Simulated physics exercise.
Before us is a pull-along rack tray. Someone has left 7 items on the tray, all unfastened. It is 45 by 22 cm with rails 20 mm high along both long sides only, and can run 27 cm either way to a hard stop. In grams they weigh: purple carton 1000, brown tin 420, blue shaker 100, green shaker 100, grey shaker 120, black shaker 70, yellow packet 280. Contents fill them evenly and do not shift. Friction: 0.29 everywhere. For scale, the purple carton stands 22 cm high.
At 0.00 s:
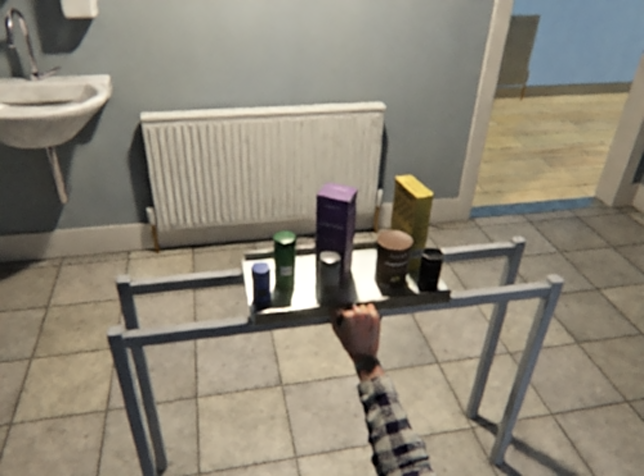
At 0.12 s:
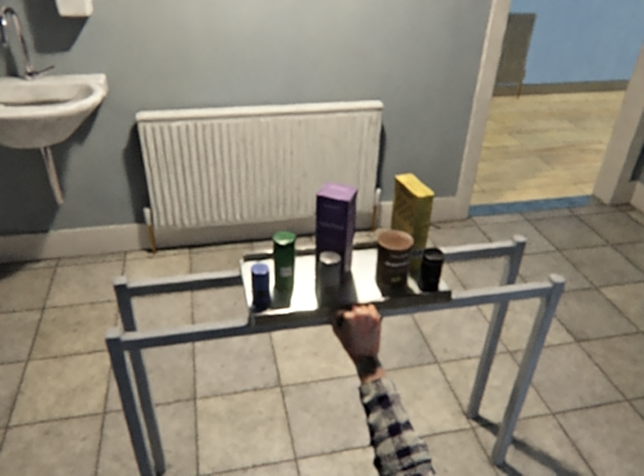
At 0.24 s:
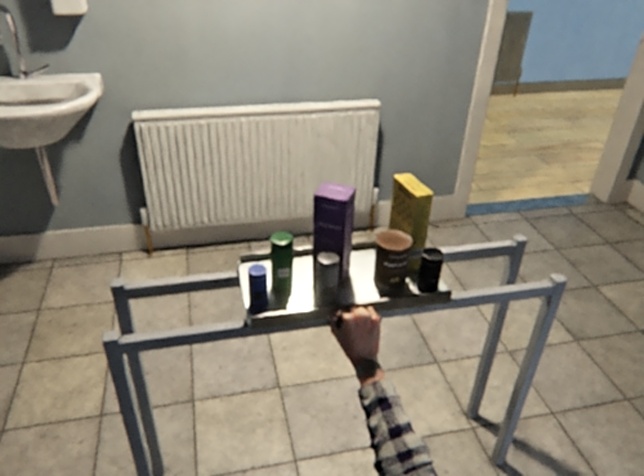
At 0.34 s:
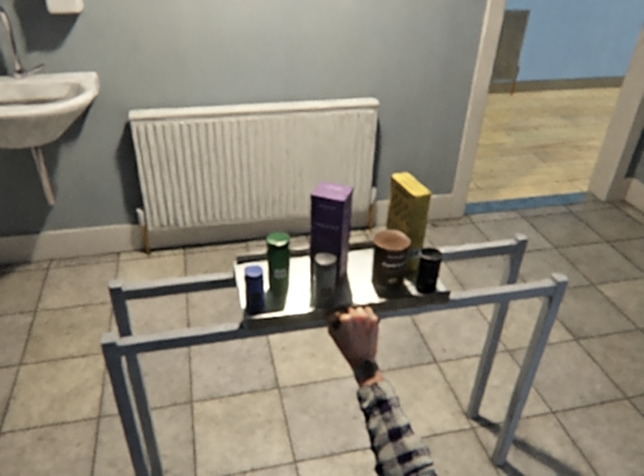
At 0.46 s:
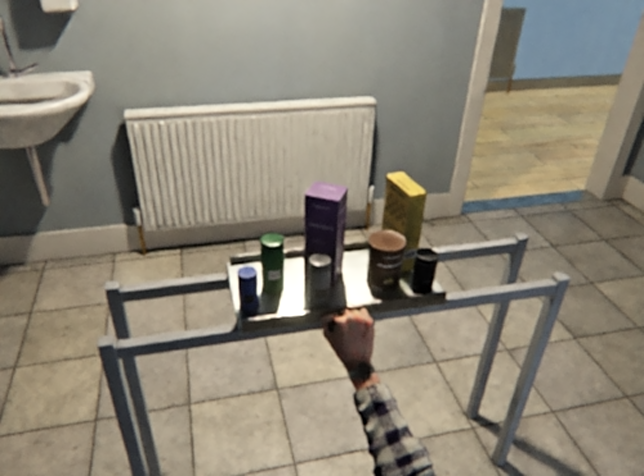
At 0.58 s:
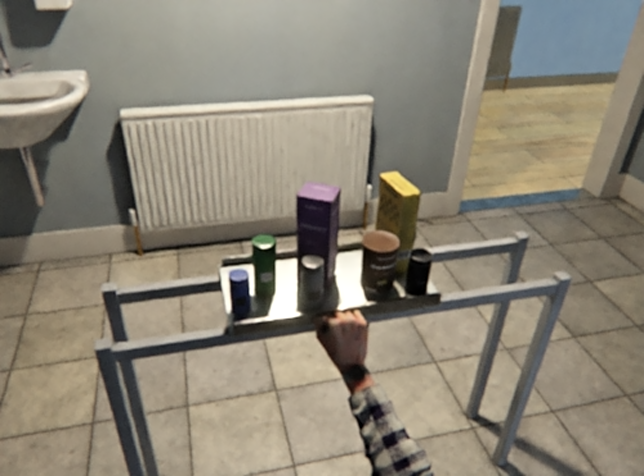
A hand in a checked sleeve grips the near edge of a tray on a grey metal rack, seen from above in a tiled room with a sink, a white radiator and an open doorway. Blue, green and grey shakers stand left, a purple carton centrally, and a brown tin, black shaker and yellow packet right. The hand slides the tray slightly left, its items riding upright, while the view drifts slightly.
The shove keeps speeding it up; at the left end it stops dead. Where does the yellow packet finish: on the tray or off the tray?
The yellow packet stays on the tray.
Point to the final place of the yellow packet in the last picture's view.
Around (283, 236).
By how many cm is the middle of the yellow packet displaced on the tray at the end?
About 3 cm.
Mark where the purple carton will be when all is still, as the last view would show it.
Around (201, 250).
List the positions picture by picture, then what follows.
In the first frame, tray midway; yellow packet (409, 224); purple carton (335, 234).
In the second frame, tray midway; blue shaker (261, 285); green shaker (284, 261).
In the third frame, tray 1 cm left; grey shaker (327, 281); black shaker (430, 271).
In the fourth frame, tray 1 cm left; purple carton (330, 235); brown tin (389, 261).
In the fifth frame, tray 2 cm left; blue shaker (248, 289); green shaker (273, 264).
In the sixth frame, tray 4 cm left; yellow packet (395, 224); grey shaker (312, 285).
Around 1.08 s, tray 15 cm left.
Around 1.48 s, tray 27 cm left.
Around 1.58 s, tray 27 cm left; yellow packet at 8° to upright near (286, 236); blue shaker shifted 2 cm; green shaker shifted 2 cm.
Finally (2.0 s), all 7 still in place (within 5 cm). In the last view, yellow packet near (283, 236).
